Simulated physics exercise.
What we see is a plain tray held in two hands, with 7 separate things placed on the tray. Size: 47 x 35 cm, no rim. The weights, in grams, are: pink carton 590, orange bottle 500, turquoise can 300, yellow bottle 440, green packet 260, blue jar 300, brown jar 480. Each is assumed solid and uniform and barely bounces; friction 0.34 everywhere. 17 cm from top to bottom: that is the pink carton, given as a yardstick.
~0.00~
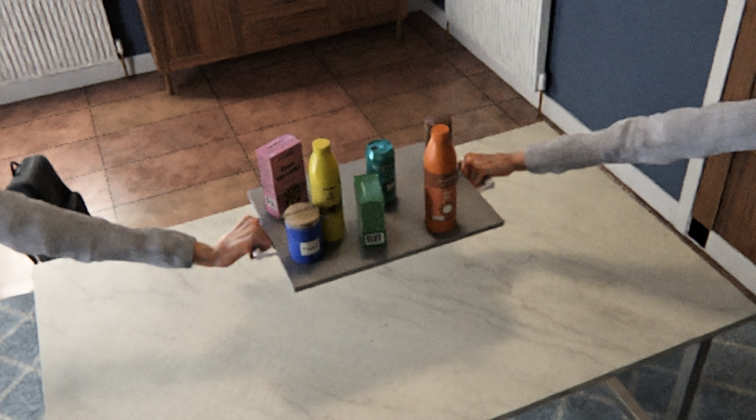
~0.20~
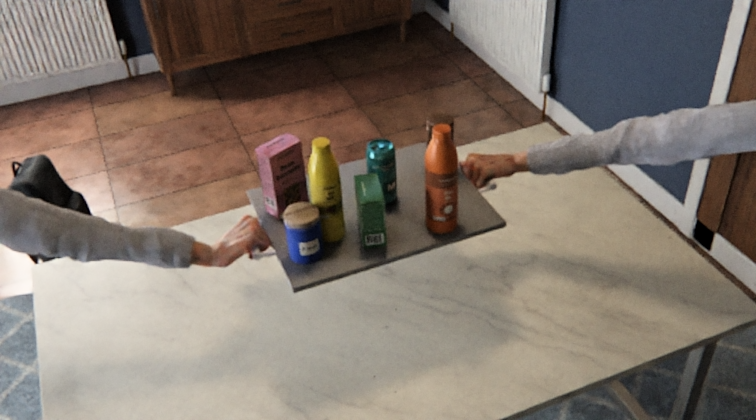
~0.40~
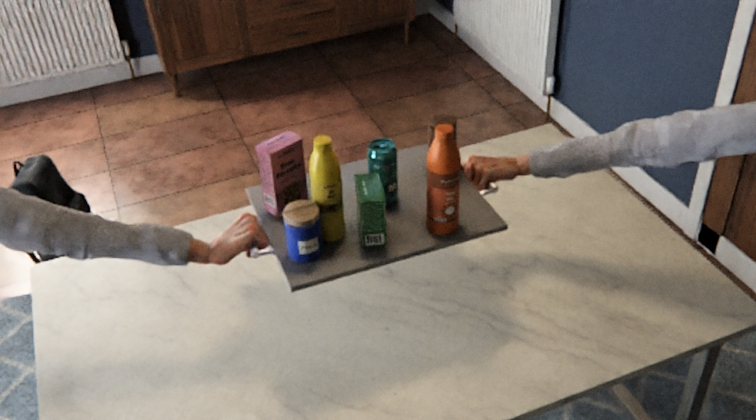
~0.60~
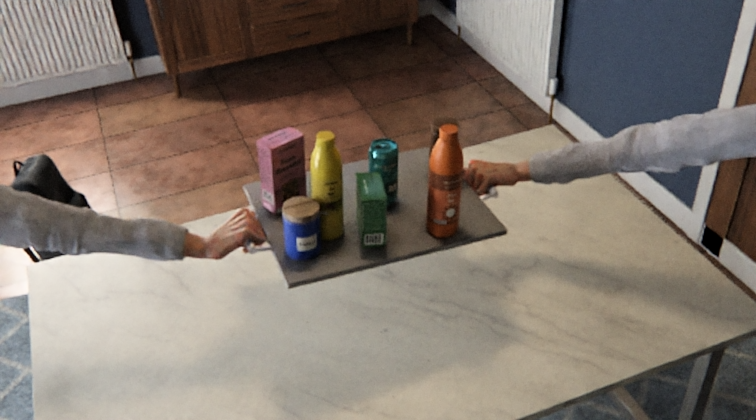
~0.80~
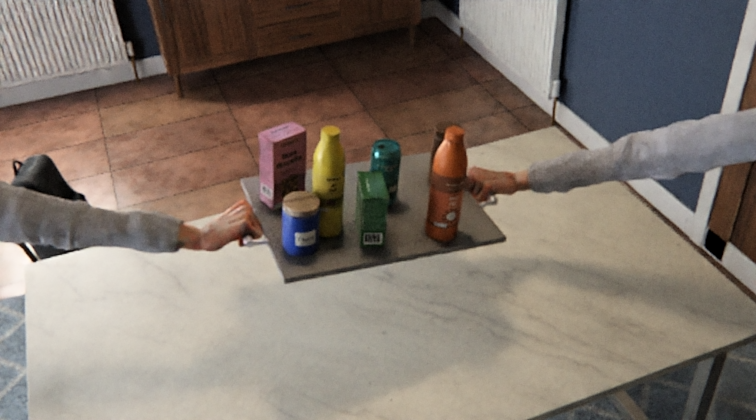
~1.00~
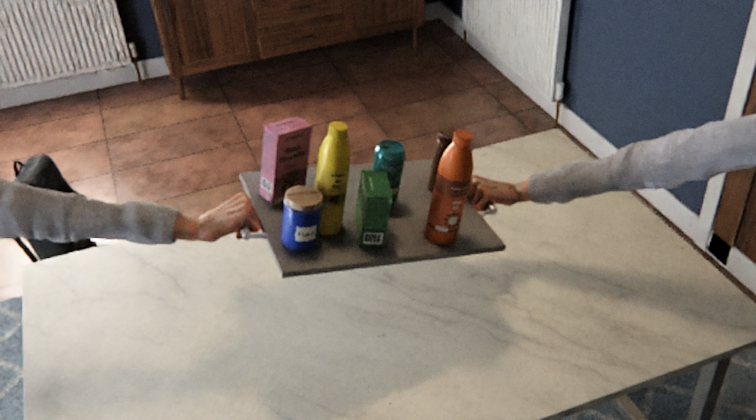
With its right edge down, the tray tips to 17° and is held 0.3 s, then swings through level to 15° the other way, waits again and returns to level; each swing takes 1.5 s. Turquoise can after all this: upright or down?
Down.
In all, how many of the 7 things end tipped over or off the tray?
The tally is 5.
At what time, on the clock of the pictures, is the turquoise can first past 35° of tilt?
Somewhere about 2.3 s.
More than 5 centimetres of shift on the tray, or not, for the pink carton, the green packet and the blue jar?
Here is how it goes: The pink carton remains near its start; next, the green packet moves off; last, the blue jar remains near its start.
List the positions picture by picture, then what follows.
The first picture shows tray level; turquoise can (381, 173); pink carton (283, 177).
The second picture shows tray level; yellow bottle (326, 190); green packet (370, 211).
The third picture shows tilt 1°, right edge down; blue jar (304, 232).
The fourth picture shows tilt 4°, right edge down; pink carton (283, 171); orange bottle (445, 181).
The fifth picture shows tilt 7°, right edge down; yellow bottle (329, 182); green packet (371, 209).
The sixth picture shows tilt 12°, right edge down; turquoise can (386, 176); blue jar (302, 219).
By 2.30 s, tilt 12°, right edge down; turquoise can rocked 44° off its seat near (414, 169); yellow bottle on its side; green packet on its side.
By 2.80 s, tilt 5°, left edge down; orange bottle and brown jar now off the tray; turquoise can on its side near (410, 158); yellow bottle on its side.
By 3.90 s, tilt 14°, left edge down; turquoise can now off the tray; yellow bottle on its side; green packet on its side.
When it is over (5.6 s), off the tray and tipped over, orange bottle, turquoise can and brown jar; lying over on the tray, yellow bottle and green packet; the other 2 within 5 cm of the start. In the last view, turquoise can near (259, 194).
